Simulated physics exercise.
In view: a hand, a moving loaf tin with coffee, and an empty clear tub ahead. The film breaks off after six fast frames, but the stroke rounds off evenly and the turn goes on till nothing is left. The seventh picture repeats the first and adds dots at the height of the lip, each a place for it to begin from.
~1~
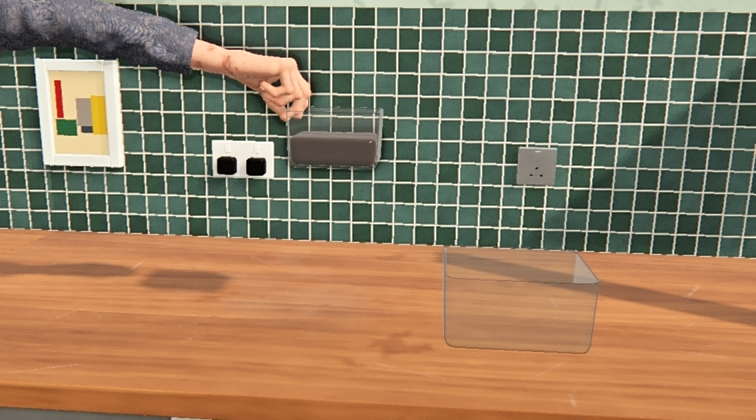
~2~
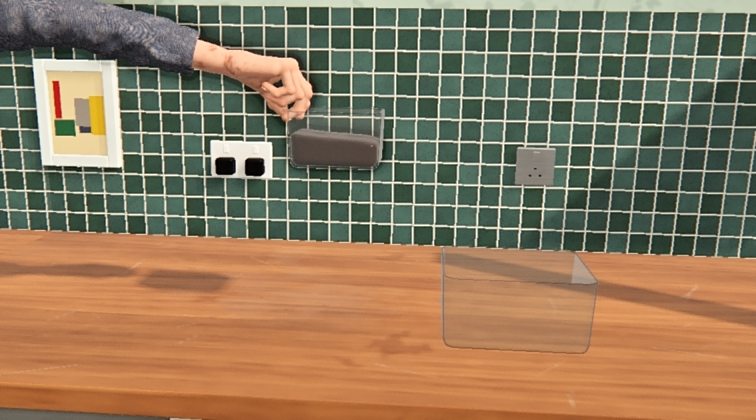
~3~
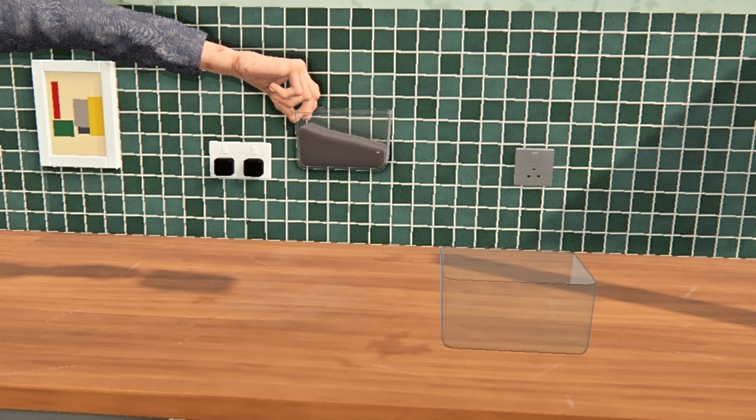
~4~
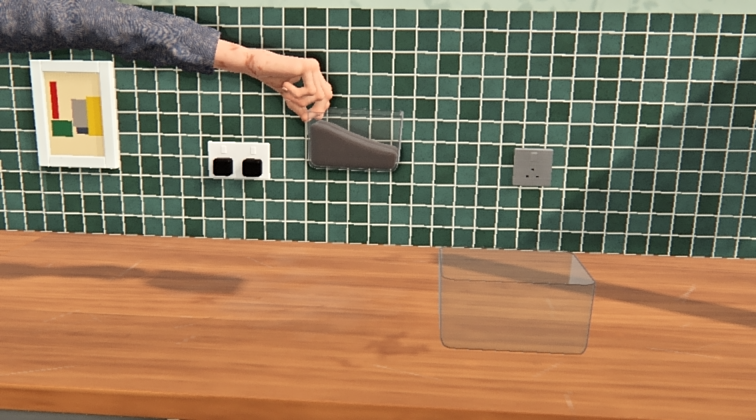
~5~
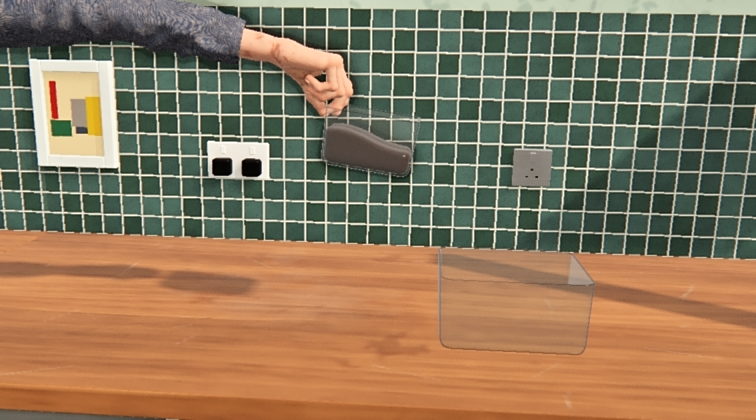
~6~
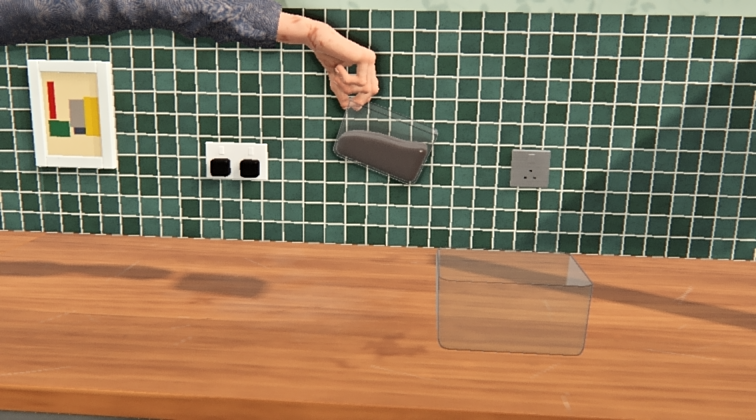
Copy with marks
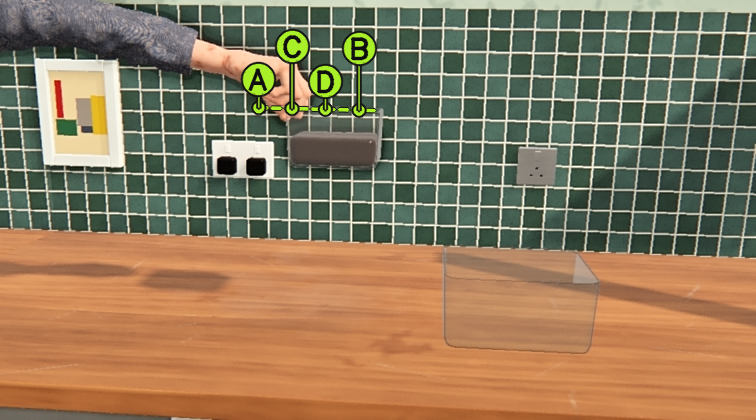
At the start, a hand holds a clear container of dark brown coffee upright against green tiles, with an empty clear tub on the wooden counter to the right. The hand carries it a short way right as the coffee surface sways and slopes, then tilts the container slightly down to the right.
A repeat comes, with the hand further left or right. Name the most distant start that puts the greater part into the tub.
The limit is D.
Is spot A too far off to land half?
Yes, it does.
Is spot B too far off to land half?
No, that is safe.
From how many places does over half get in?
Two of them.
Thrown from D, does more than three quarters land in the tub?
No, it does not.
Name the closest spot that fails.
C it is.
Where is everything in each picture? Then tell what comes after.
The first picture shows upright, lip at (379, 110); tub from (444, 345) to (590, 352); nothing has left yet.
The second picture shows upright, lip at (381, 111); nothing has left yet.
The third picture shows upright, lip at (388, 112); nothing has left yet.
The fourth picture shows upright, lip at (400, 113); nothing has left yet.
The fifth picture shows tipped about 8°, lip at (418, 119); nothing has left yet.
The sixth picture shows tipped about 20°, lip at (436, 131); nothing has left yet.
On the marked copy, A at (258, 107); B at (359, 110); C at (292, 108); D at (325, 109).
If A is chosen, about 0 % lands in the tub, 100 % falls short.
If B is chosen, about 84 % lands in the tub, 10 % falls short and 6 % goes beside or beyond.
If C is chosen, about 30 % lands in the tub, 66 % falls short and 4 % goes beside or beyond.
If D is chosen, about 64 % lands in the tub, 32 % falls short and 5 % goes beside or beyond.
